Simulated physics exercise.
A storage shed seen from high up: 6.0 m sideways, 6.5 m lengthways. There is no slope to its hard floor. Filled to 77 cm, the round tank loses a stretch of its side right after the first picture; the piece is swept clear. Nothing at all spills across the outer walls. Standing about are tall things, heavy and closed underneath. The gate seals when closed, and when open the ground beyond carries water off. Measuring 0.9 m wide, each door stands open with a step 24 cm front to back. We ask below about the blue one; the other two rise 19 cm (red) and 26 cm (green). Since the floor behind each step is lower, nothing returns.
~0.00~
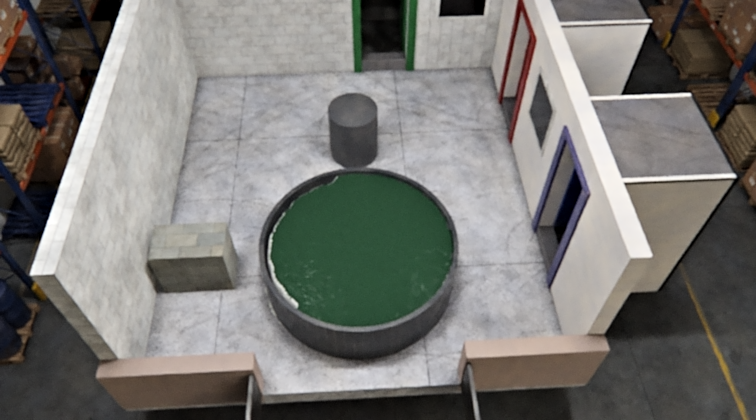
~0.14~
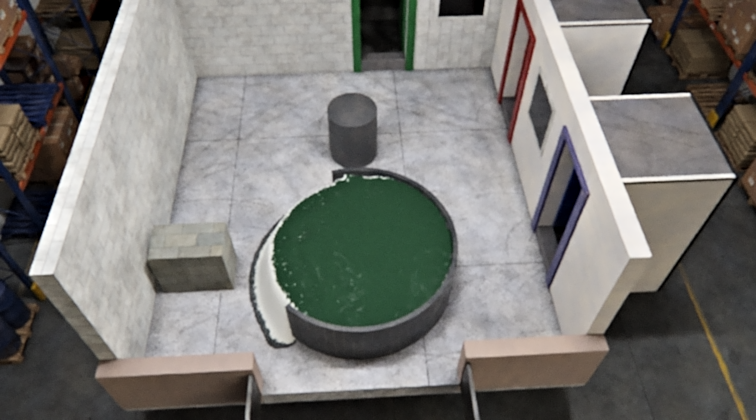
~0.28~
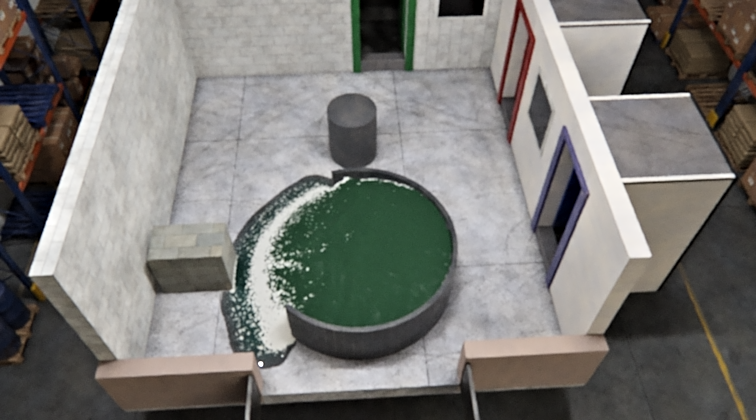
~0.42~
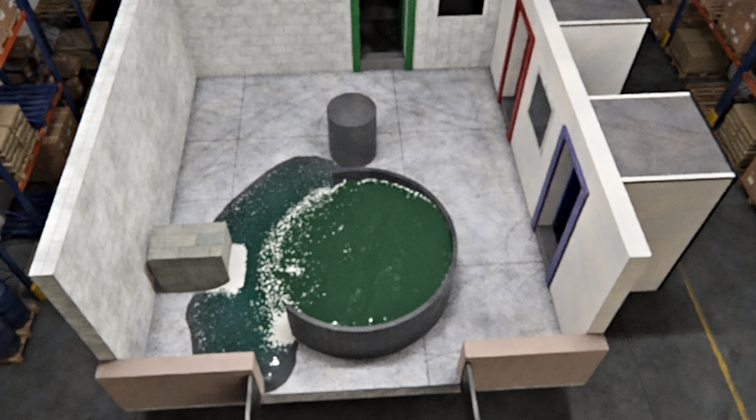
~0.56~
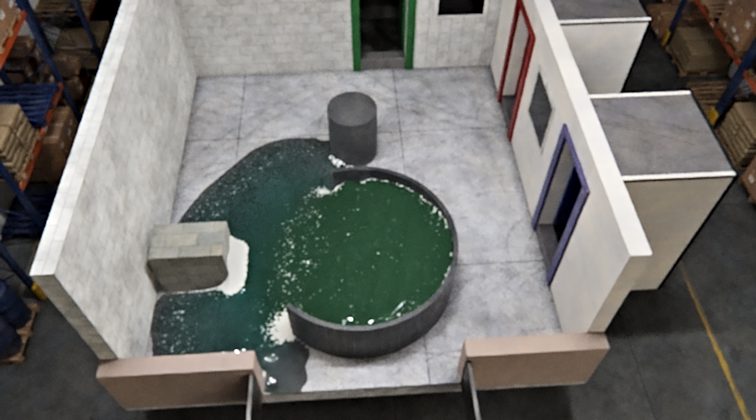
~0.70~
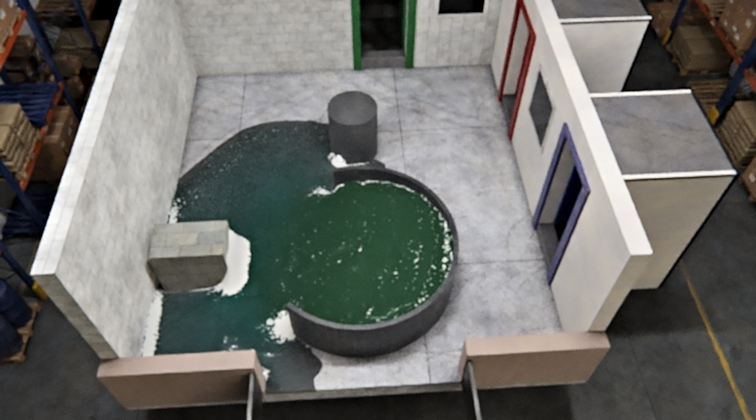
The clip opens on a roofless shed seen from above, its round tank full of still green water. The left side of the tank opens and water pours out in a white, foamy rush. It spreads across the floor, surrounds the stone block and reaches the left wall and the grey cylinder.
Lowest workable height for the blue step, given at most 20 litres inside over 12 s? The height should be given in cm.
Roughly 10 cm.
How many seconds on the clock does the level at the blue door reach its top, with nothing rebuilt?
The level tops out near 11.0 seconds.
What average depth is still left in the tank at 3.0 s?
It averages roughly 20 centimetres.
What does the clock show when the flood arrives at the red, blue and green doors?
The red door at 4.0 seconds, the blue door at 5.0 seconds, the green door at 2.8 seconds.
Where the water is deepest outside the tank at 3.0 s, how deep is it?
Close to 47 centimetres.
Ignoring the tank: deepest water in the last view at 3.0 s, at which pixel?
Look close to (196, 88).
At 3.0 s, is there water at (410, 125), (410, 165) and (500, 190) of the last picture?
So, in order, I'd say stayed dry, then stayed dry, then stayed dry.
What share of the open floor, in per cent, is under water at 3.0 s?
The wet part is about 50 per cent.
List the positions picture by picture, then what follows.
The first frame shows still water, 77 cm deep, in the round tank at (359, 244); the blue door at (556, 217) is dry.
In the second frame, the gap is at (273, 249), the front 0.3 m out at (273, 341); the back of the round tank holds 77 cm.
In the third frame, the gap is at (273, 250), the front 0.8 m out at (239, 351); the back of the round tank holds 77 cm.
In the fourth frame, the gap is at (273, 252), the front 1.3 m out at a hidden place; the back of the round tank holds 77 cm.
In the fifth frame, the gap is at (274, 252), the front 1.9 m out at a hidden place; the back of the round tank holds 75 cm.
In the sixth frame, the gap is at (275, 251), the front 2.4 m out at (246, 132); the back of the round tank holds 68 cm; the blue door at (556, 214), 4.2 m from the gap, is still 3.2 m from the nearest water.
After 1.4 s water covers 45 % of the floor, deepest (55 cm) near (196, 368); it has not reached the blue door.
After 3.0 s water covers 50 % of the floor, deepest (47 cm) near (196, 88); it has not reached the blue door.
After 12.0 s water covers 100 % of the floor, deepest (16 cm) near (504, 362); 15 cm at the blue door, 0 litres in over its 19 cm step.
At the blue door as built, the water arrived by 5.0 s and peaked near 17 cm at 11.2 s.
With a step of 9 cm, 28 litres would have come in within the 12 s; with 12 cm, 10 litres. So under 20 litres takes about 10 cm.
